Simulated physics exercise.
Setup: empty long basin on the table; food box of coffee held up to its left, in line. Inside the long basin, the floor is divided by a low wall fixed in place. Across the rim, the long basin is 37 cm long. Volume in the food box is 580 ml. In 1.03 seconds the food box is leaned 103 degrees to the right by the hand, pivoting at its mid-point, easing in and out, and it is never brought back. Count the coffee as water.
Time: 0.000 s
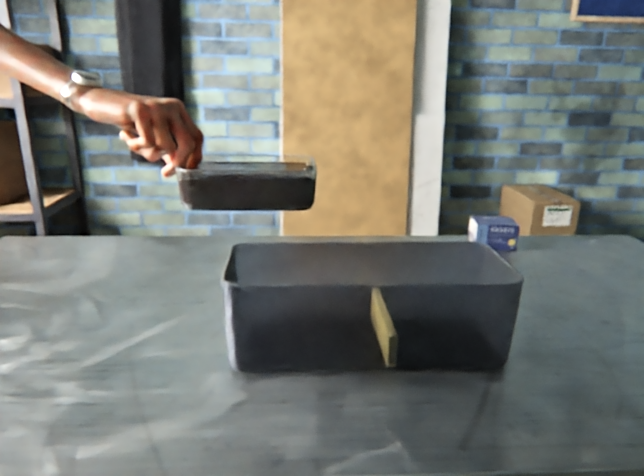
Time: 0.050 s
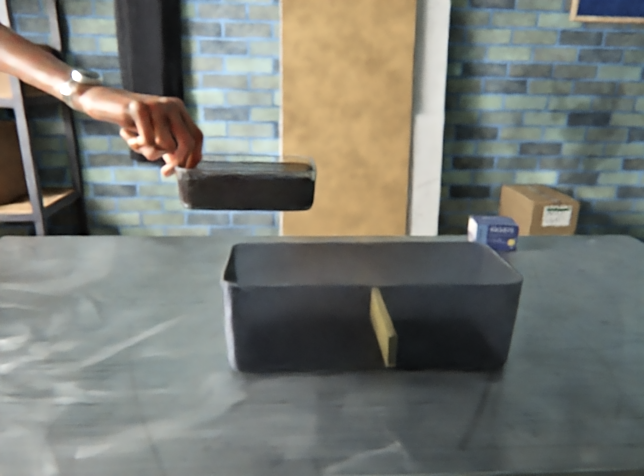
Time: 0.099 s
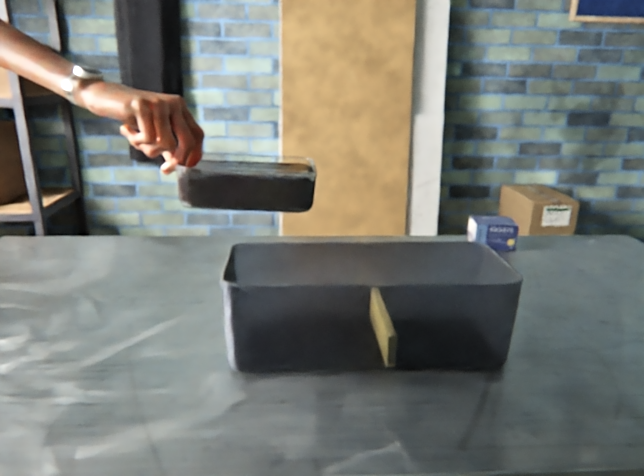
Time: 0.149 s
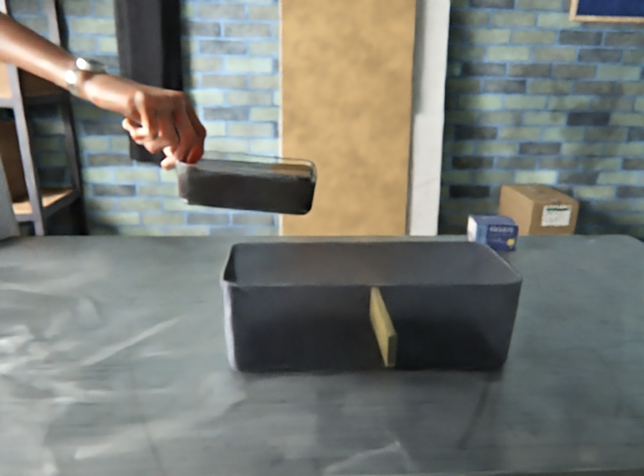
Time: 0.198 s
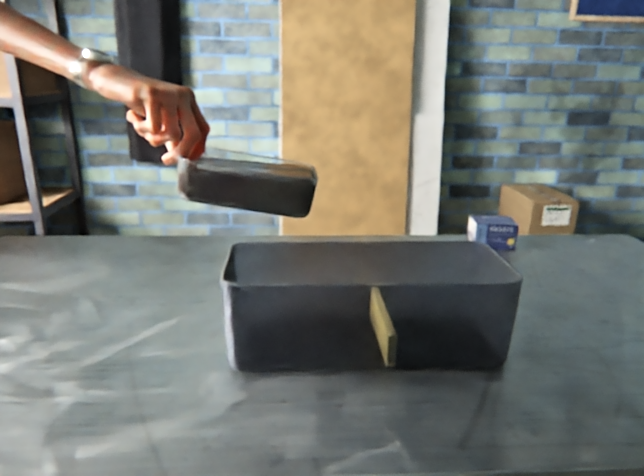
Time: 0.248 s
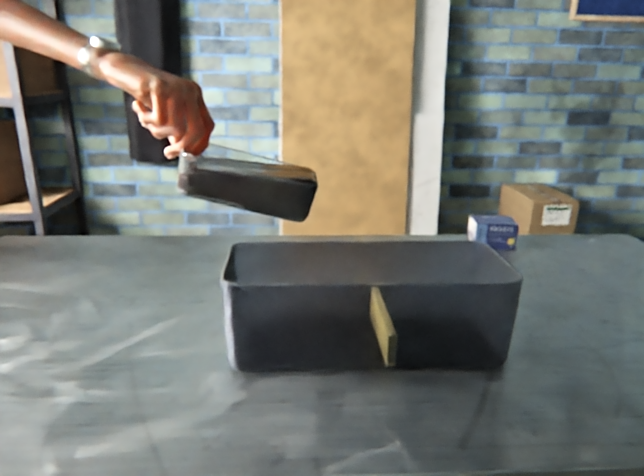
A hand held a small dark food box in the air above and to the left of a long, empty basin on a table, then slowly leaned it slightly to the right.
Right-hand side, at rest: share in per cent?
2 per cent.
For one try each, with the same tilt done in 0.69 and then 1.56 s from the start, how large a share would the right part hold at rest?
It comes to 5 per cent, and then 0 per cent.
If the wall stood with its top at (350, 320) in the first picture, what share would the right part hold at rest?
Around 60 %, I'd say.
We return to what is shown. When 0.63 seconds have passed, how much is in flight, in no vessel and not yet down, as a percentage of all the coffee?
Roughly 36 percent.
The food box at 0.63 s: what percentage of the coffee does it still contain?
Fraction remaining: Approx. 16 per cent.
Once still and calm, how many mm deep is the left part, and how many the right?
Some 20 mm on the left and some 0 mm on the right.
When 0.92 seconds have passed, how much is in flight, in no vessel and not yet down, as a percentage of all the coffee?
Airborne share: Near 5 %.
By 0.63 s the tilt is 70° and 15 per cent is still to pour, 48 is left of the wall and 0 right of it.
By 0.92 s the tilt is 100° and 3 per cent is still to pour, 89 is left of the wall and 1 right of it.
By 1.21 s the tilt is 103° and 0 per cent is still to pour, 94 is left of the wall and 2 right of it.
By 1.53 s the tilt is 103° and 0 per cent is still to pour, 94 is left of the wall and 2 right of it.
At rest 94 per cent lies left of the wall, 2 right of it and 4 outside.
